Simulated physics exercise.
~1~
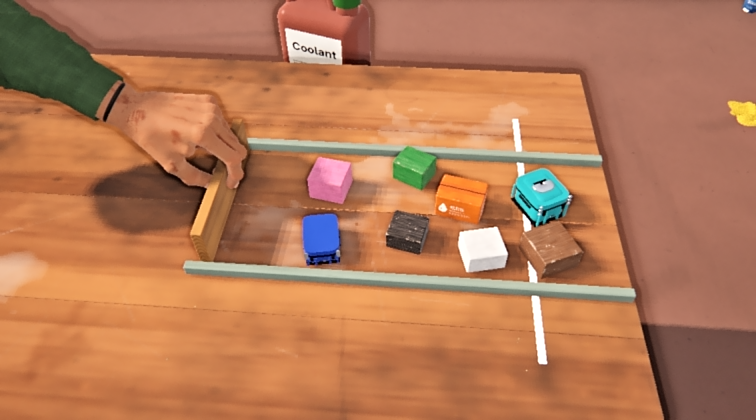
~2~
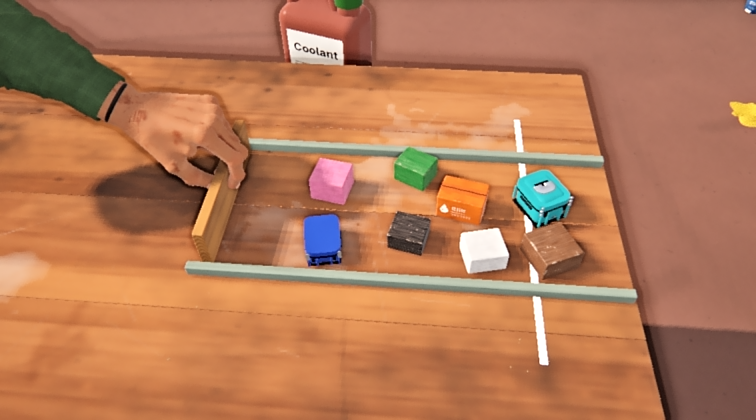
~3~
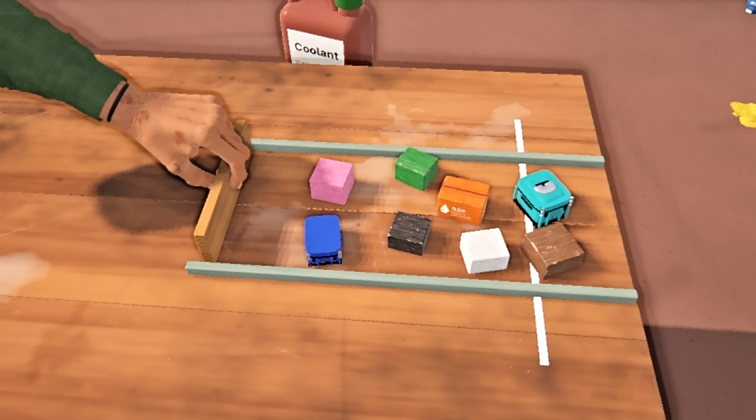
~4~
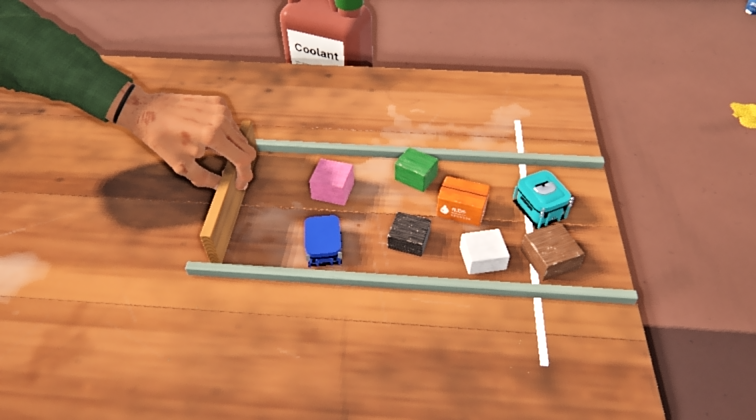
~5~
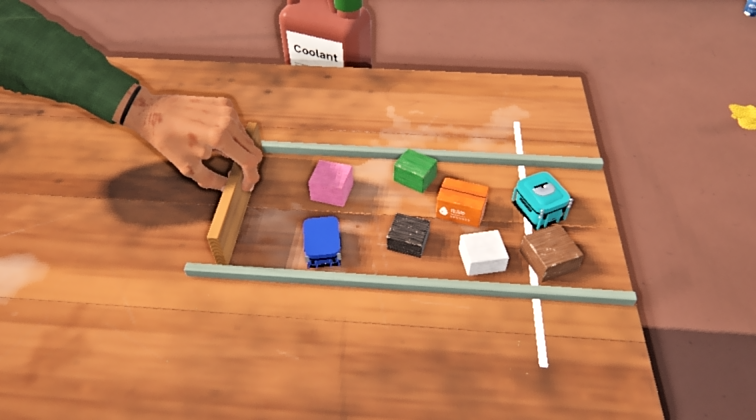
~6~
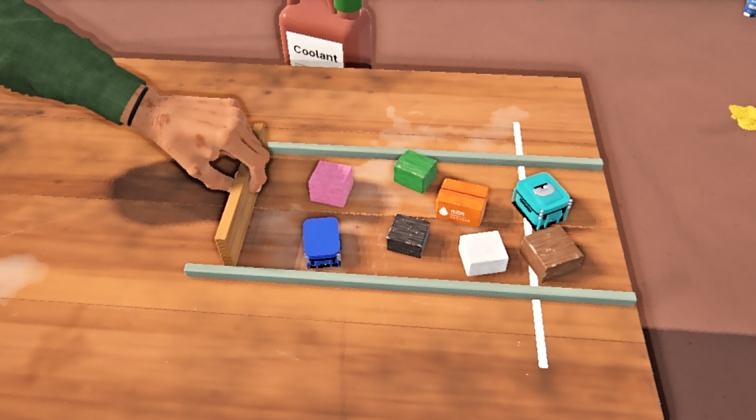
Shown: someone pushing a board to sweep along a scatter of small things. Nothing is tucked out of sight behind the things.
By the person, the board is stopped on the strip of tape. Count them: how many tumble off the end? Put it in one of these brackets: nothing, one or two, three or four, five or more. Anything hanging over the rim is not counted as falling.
Bracket: One or two.
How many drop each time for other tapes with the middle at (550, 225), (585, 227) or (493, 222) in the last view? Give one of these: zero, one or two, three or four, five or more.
One after another: Three to four, 5 or more, none at all.
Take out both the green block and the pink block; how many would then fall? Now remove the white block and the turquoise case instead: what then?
You'd see 1 fallen, and 0 in the other try.
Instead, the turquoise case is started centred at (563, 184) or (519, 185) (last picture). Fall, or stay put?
Well, place by place the object keeps its place and then keeps its place.
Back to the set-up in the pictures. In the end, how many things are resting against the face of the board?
3 in contact.
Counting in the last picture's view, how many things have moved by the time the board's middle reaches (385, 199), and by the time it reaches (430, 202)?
At first I count 4, and then 7.
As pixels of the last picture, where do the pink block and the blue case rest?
Roughly at (545, 197) and at (551, 259), in that order.
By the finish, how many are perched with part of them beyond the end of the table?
Number: 2.
Soon after, none off yet; brown block at rest near (551, 253); turquoise case at rest near (541, 201); white block at rest near (483, 253).
Then, none off yet; brown block moved a little near (574, 254); turquoise case at rest near (544, 201); white block moved about its own width near (533, 257).
At rest, the number that fall off is one or two; fallen, brown block.
